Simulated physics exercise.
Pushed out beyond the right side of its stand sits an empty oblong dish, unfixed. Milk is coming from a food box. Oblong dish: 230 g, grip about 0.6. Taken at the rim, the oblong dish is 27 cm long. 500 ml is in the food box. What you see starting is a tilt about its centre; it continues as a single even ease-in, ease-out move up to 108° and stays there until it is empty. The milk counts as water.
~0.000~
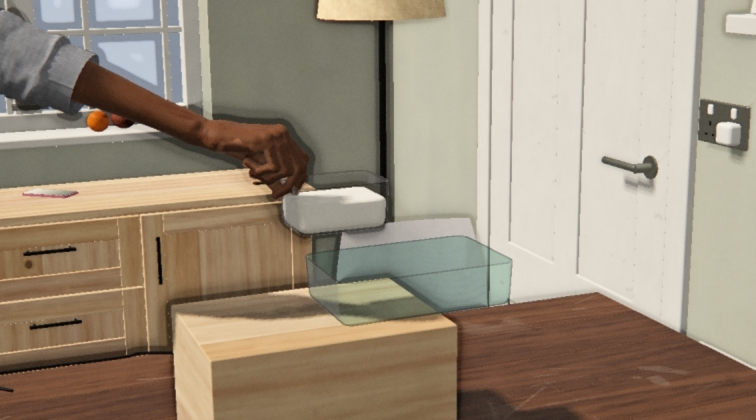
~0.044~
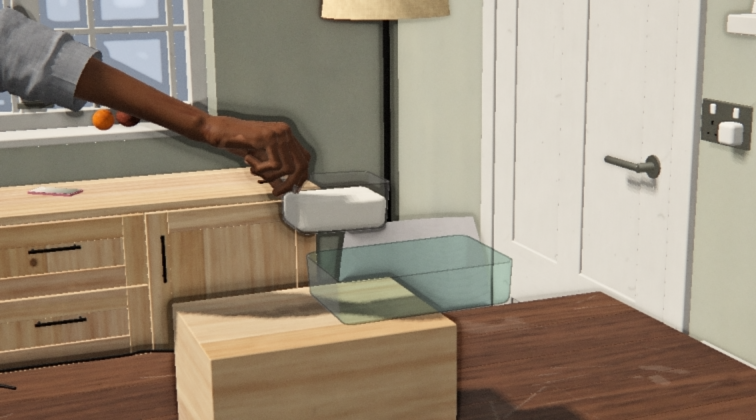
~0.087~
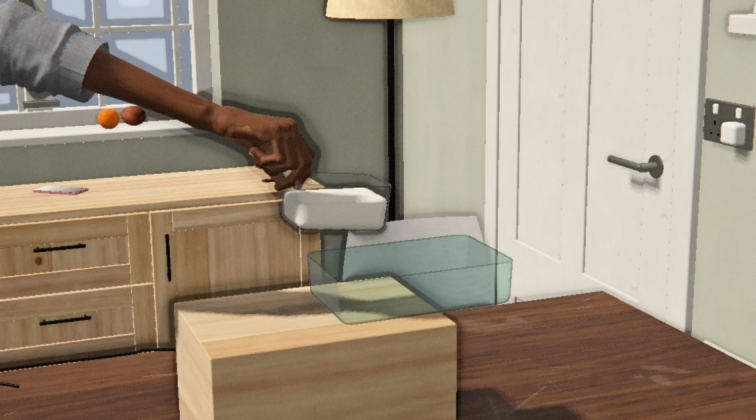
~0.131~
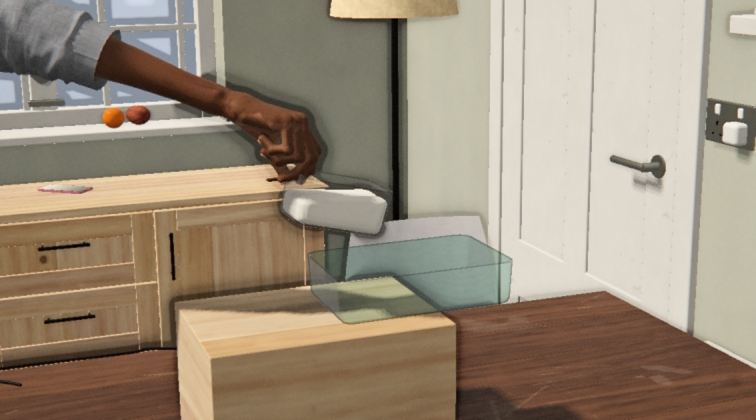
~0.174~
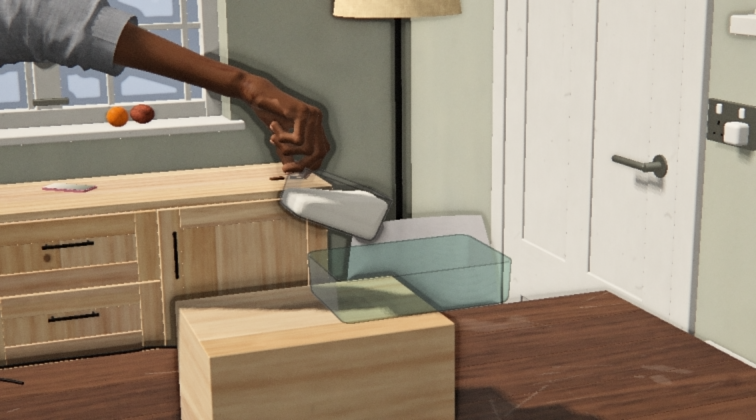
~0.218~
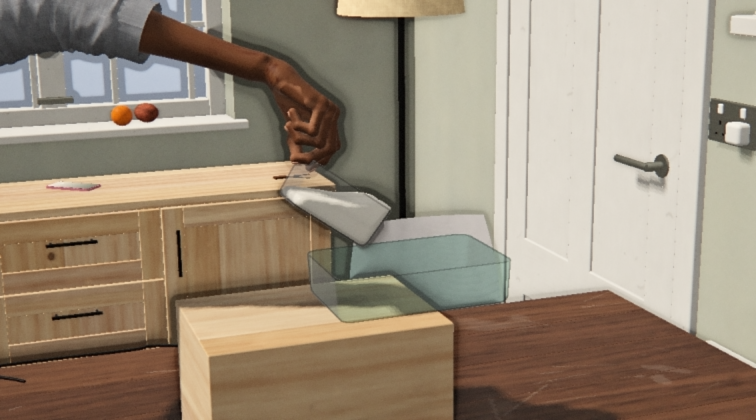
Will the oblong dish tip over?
Yes, it goes over.
Then, 0.47 s in, the tilt is 101° and 14 per cent is still to pour; the oblong dish lies level with 62 per cent in it.
Then, 0.66 s in, the tilt is 108° and 2 per cent is still to pour; the oblong dish lies level with 81 per cent in it.
Then, 0.85 s in, the tilt is 108° and 0 per cent is still to pour; the oblong dish leans 2° with 94 per cent in it.
Then, 1.06 s in, the tilt is 108° and 0 per cent is still to pour; the oblong dish leans 17° with 94 per cent in it.
Finally, the oblong dish leans 180° with 0 per cent in it.
